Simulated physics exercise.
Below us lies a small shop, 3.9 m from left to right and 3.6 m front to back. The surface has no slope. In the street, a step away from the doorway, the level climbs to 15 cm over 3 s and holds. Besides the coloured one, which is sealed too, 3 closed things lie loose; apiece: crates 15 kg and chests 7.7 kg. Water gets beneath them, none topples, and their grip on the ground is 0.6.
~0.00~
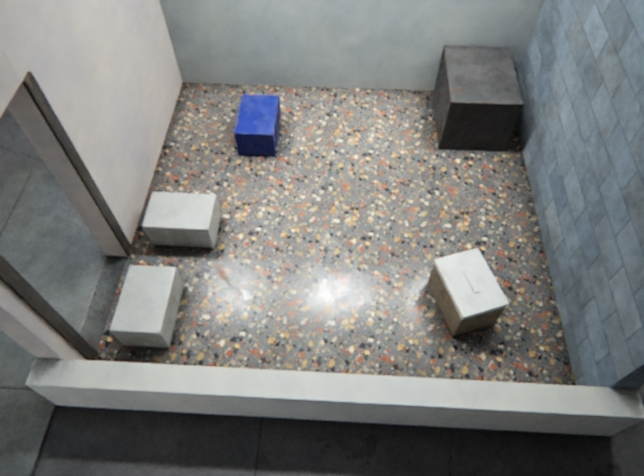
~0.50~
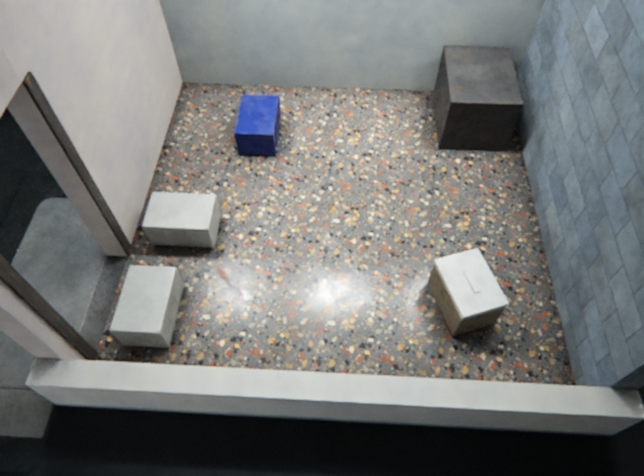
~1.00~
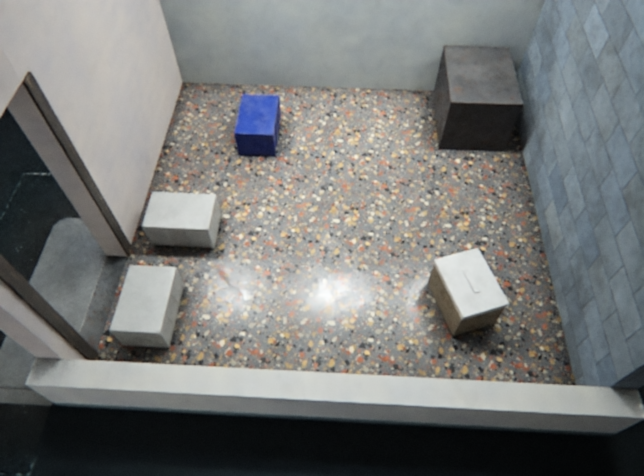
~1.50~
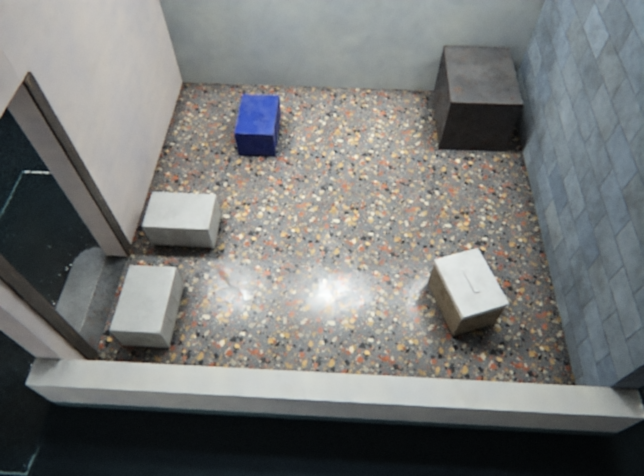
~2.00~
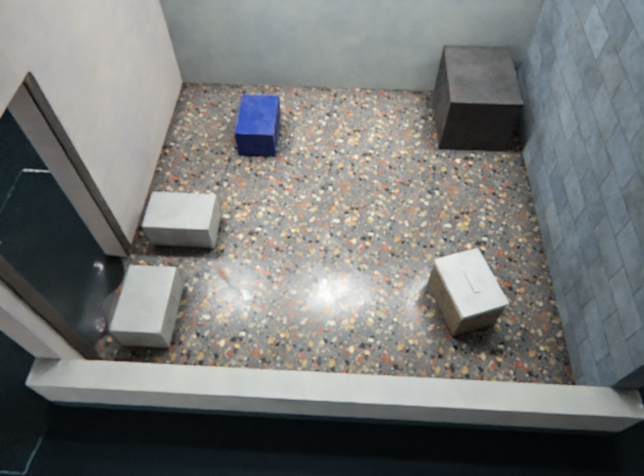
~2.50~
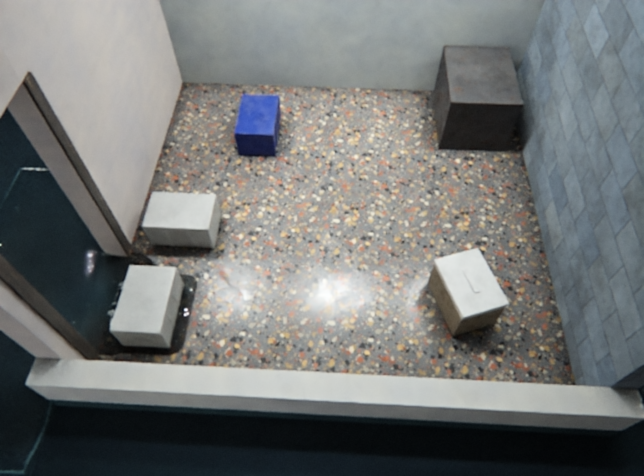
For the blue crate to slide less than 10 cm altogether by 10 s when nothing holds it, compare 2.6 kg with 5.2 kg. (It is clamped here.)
For it, the lower weight is enough.
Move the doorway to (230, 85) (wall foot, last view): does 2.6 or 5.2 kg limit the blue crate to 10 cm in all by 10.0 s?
Then neither weight holds it.
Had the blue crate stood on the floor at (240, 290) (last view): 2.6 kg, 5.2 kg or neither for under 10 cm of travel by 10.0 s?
Neither holds.
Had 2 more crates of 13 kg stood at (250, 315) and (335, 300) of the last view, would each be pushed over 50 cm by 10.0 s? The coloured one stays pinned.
In turn: More, over.
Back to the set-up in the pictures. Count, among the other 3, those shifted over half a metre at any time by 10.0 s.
I count 2.
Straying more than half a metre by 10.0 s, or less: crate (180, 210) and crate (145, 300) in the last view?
In that order: Less, more.
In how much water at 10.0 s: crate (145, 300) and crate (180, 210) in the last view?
Roughly 9 and 3 cm.
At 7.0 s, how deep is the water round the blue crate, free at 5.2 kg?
About 0 cm.
After 3.5 s the blue crate would be 0 cm from its start with 2.6 kg and 0 cm from its start with 5.2 kg; 0 cm of water round it then.
After 4.5 s the blue crate would be 0 cm from its start with 2.6 kg and 0 cm from its start with 5.2 kg; 0 cm of water round it then.
After 7.0 s the blue crate would be 0 cm from its start with 2.6 kg and 0 cm from its start with 5.2 kg; 0 cm of water round it then.
After 10.0 s the blue crate would be 0 cm from its start with 2.6 kg and 0 cm from its start with 5.2 kg; 1 cm of water round it then.
